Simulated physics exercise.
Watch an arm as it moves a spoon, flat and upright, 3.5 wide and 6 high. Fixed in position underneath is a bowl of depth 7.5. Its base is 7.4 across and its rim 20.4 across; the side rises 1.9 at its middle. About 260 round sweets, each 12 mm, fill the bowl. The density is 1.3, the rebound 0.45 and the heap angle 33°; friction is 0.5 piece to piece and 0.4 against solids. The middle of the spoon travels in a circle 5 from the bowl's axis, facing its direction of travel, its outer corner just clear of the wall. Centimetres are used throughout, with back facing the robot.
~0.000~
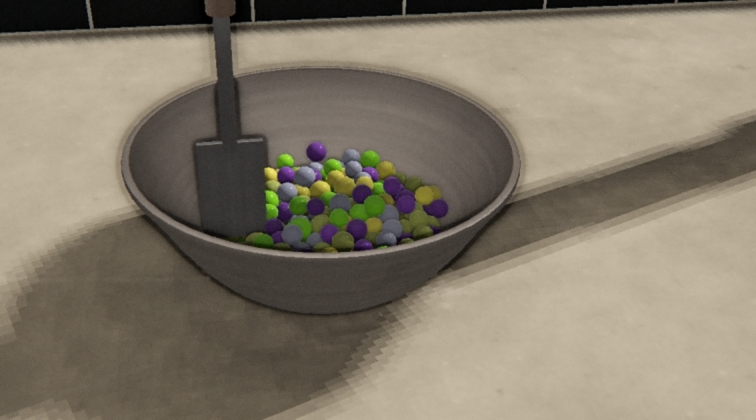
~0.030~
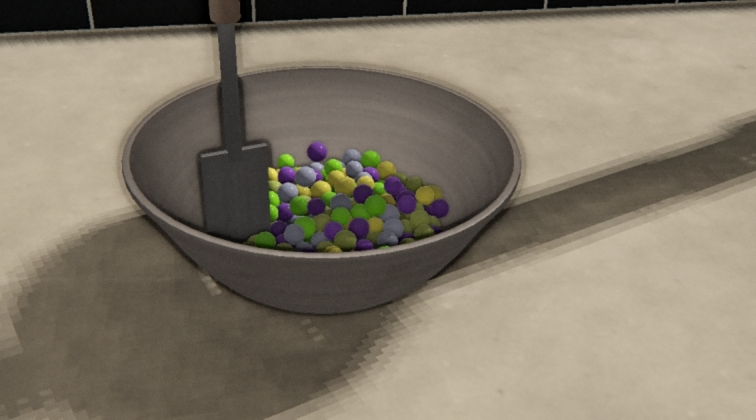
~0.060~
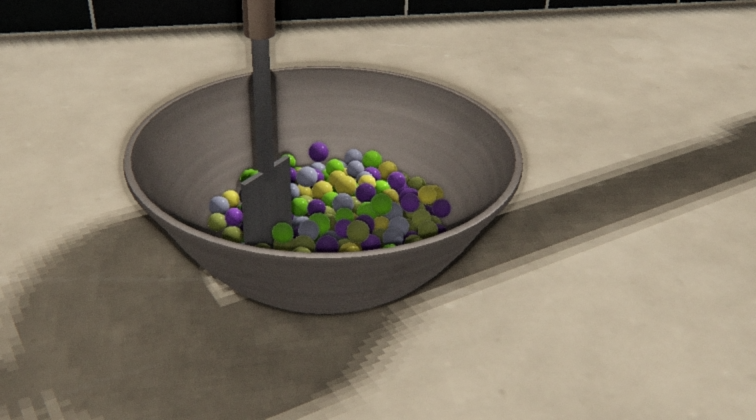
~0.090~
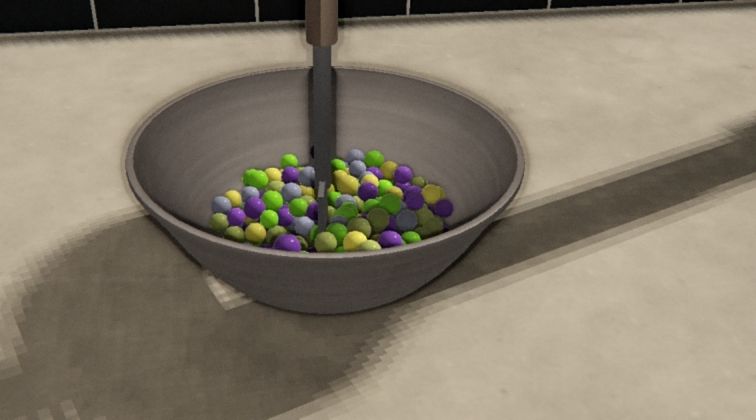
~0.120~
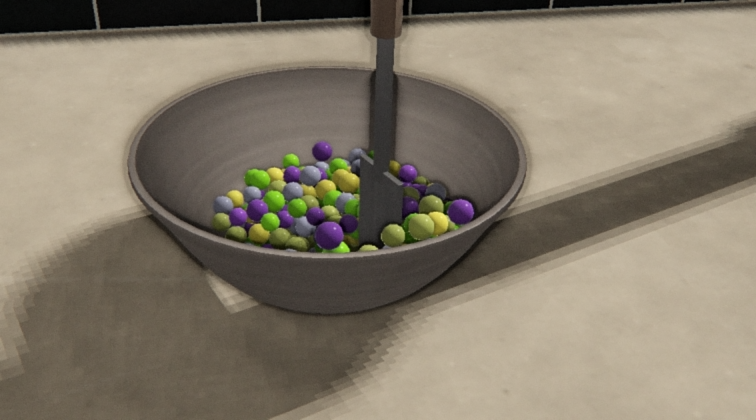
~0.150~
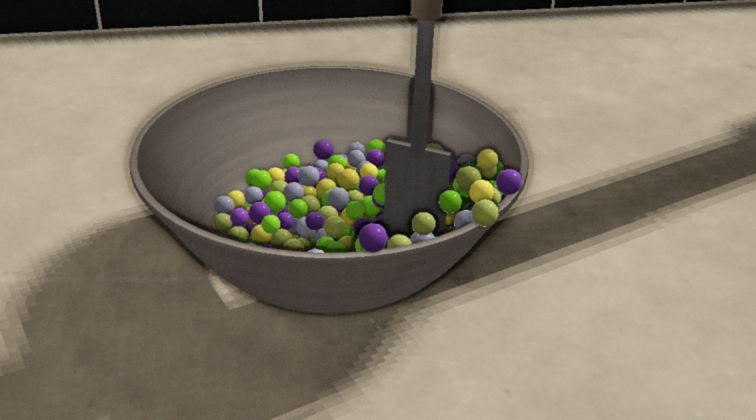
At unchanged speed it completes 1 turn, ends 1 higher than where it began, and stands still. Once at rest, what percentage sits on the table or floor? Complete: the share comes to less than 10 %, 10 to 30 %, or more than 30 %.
The share comes to between 10 and 30 %.
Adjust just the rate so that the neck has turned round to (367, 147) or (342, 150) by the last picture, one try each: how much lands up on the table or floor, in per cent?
About 5 and 5 %.
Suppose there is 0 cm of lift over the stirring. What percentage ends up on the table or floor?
That works out to some 25 per cent.
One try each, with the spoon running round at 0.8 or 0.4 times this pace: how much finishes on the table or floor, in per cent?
10 % and 0 %.
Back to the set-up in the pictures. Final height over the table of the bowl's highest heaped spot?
Height: Roughly 5.5 cm.
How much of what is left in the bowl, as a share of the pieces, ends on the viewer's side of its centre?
Close to 50 in a hundred.
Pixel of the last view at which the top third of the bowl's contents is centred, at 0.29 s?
In the final view it lies at about (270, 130).
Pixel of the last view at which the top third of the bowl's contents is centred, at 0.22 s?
I'd point to somewhere close to (398, 125).
By 0.22 s, 222° round, highest piece 11 above the table; 247 in the bowl, 8 in flight or on the tool.
By 0.29 s, 299° round, highest piece 12 above the table; 229 in the bowl, 2 on the table or floor, 24 in flight or on the tool.
By 0.52 s, 0° round, highest piece 6 above the table; 212 in the bowl, 42 on the table or floor, 1 in flight or on the tool.
By 1.22 s, 0° round, highest piece 5 above the table; 212 in the bowl, 43 on the table or floor.
Final count, 212 in the bowl, 43 on the table or floor. That is 17 % on the table or floor.
